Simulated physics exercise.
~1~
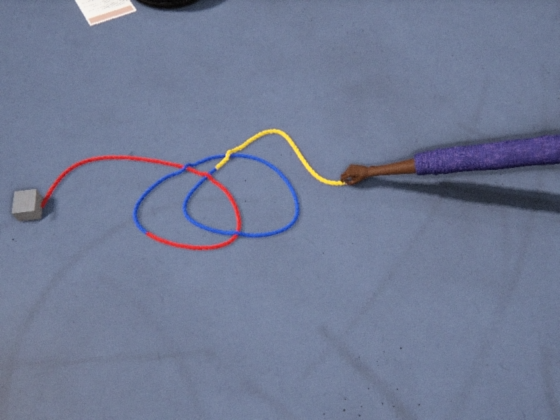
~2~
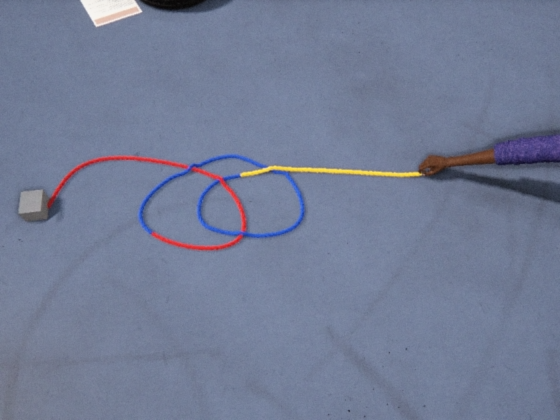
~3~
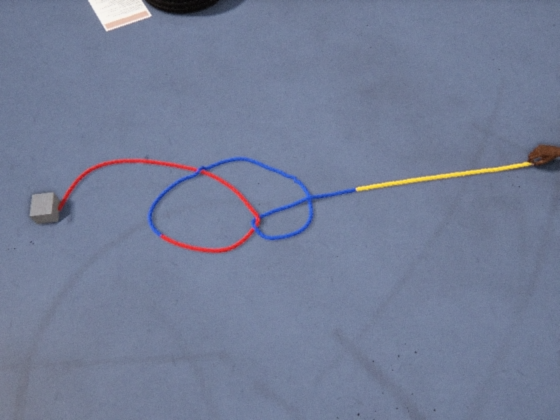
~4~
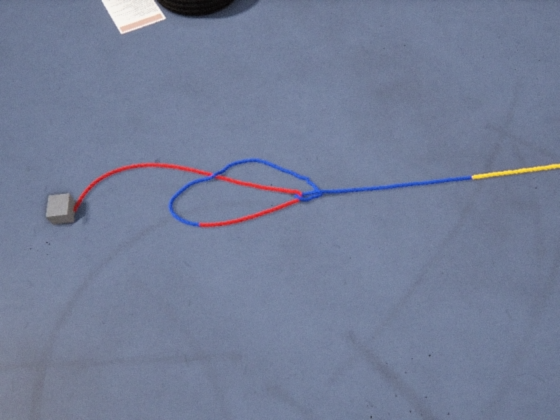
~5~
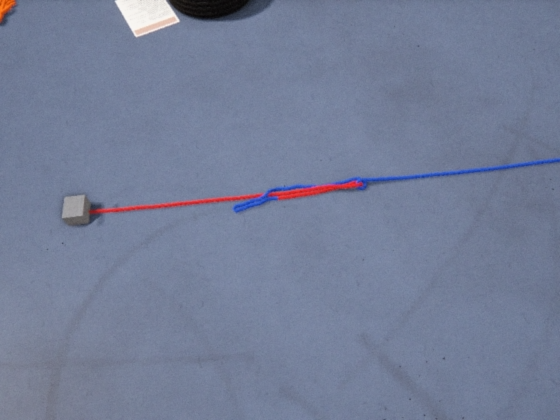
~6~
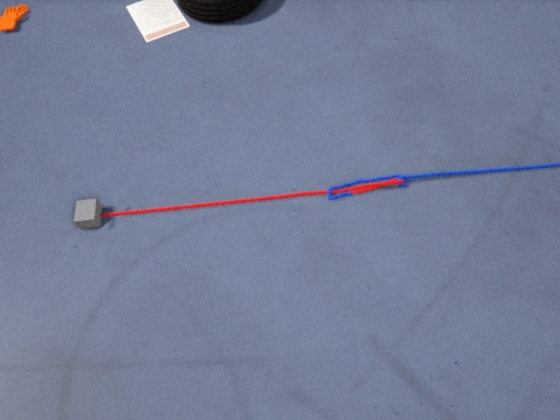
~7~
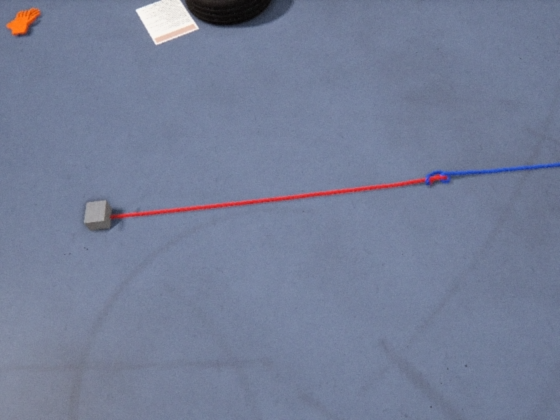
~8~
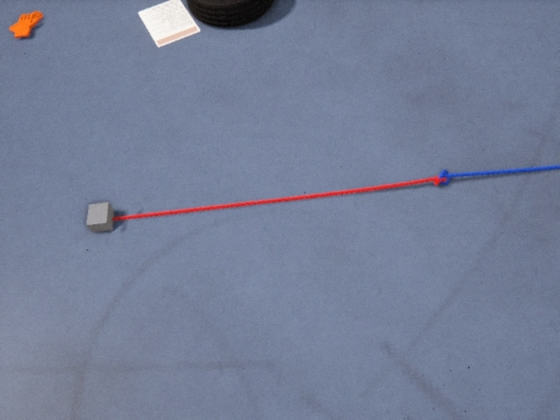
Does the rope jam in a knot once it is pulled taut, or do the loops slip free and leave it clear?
The rope jams in a knot. The loops shrink down to a small tight lump where the red and blue parts meet.
On a workshop floor, a hand pulls looped rope right until it jams in a knot.
